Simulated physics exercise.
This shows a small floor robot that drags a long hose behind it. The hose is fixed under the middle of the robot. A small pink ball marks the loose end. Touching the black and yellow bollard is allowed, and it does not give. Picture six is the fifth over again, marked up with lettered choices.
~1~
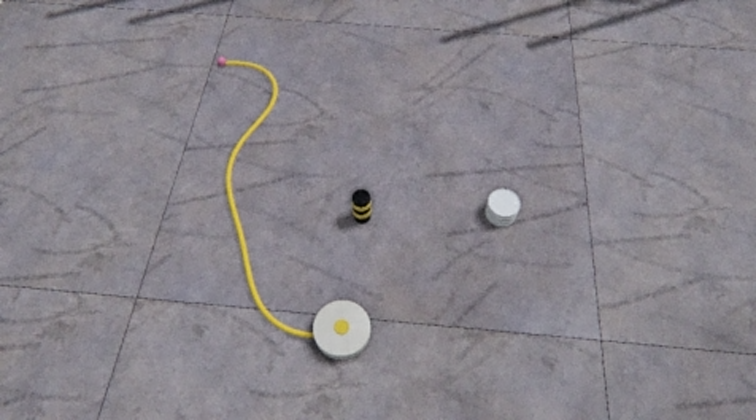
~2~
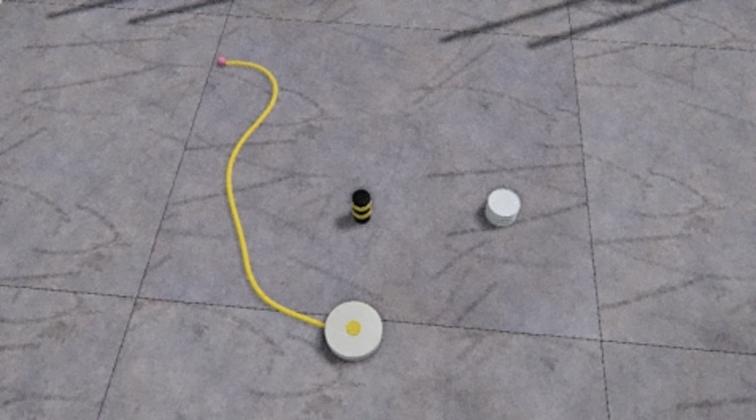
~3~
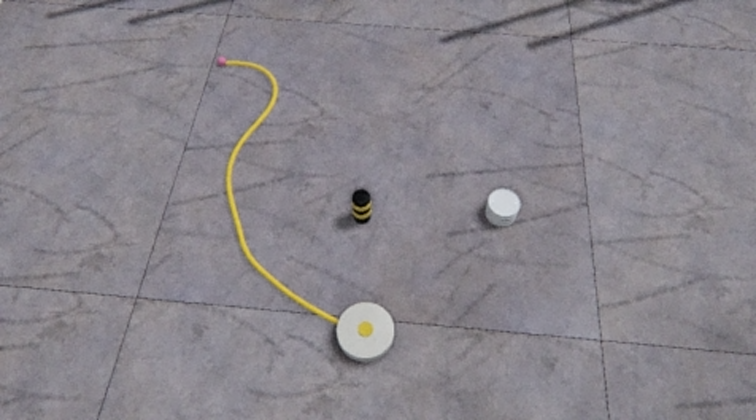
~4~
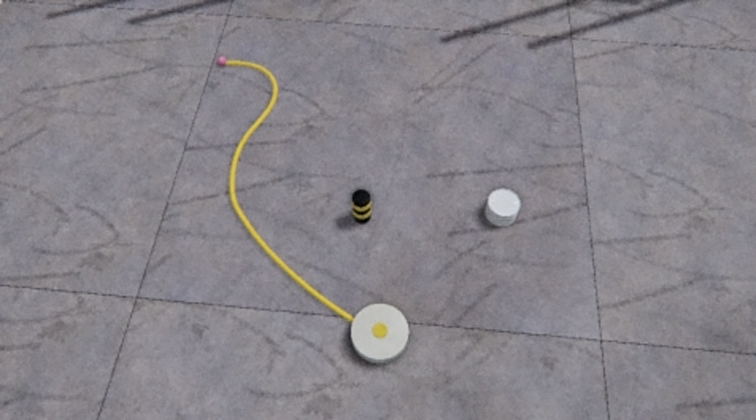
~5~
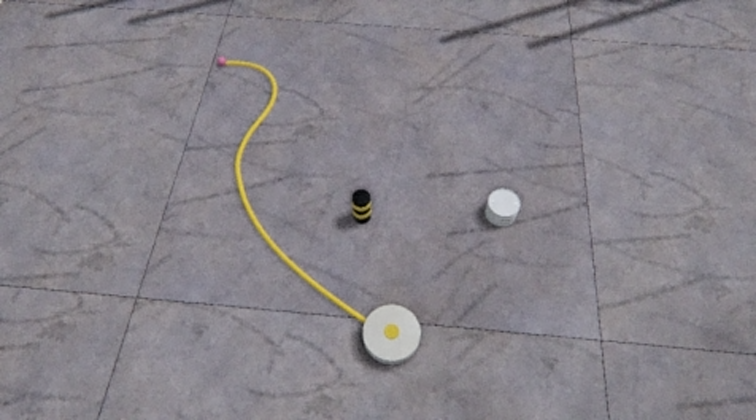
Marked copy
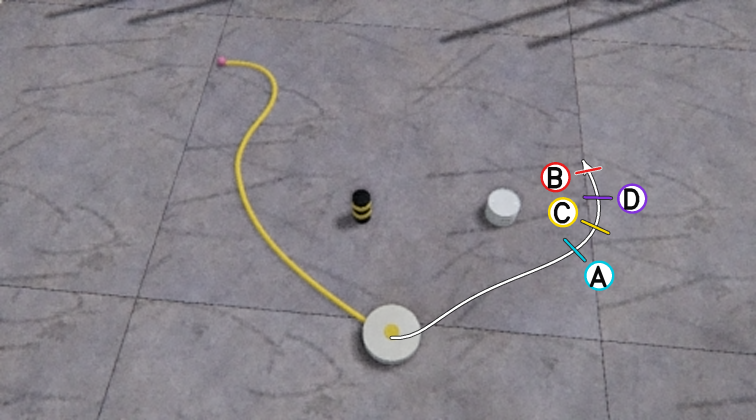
The round white robot slides slowly right across the gray floor, pulling the yellow hose behind it.
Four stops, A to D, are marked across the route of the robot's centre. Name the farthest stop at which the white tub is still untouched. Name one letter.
C.
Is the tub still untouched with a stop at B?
No.
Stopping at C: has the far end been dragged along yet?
By then, yes.
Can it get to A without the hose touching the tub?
Yes.
On the marked copy, A at (575, 250); B at (588, 171); C at (595, 227); D at (598, 198); the route from (391, 338) via (539, 268) to (583, 161).
Taking C. A third of the way, robot (471, 296), middle of the hose (277, 193), free end (222, 61).
Two thirds of the way, robot (547, 262), middle of the hose (330, 197), free end (231, 63).
When it is over, robot (598, 223), middle of the hose (365, 226), free end (253, 88); only the bollard has been touched, if anything.
As for the rest, A is safe but short; B brings the hose against the tub; D brings the hose against the tub.
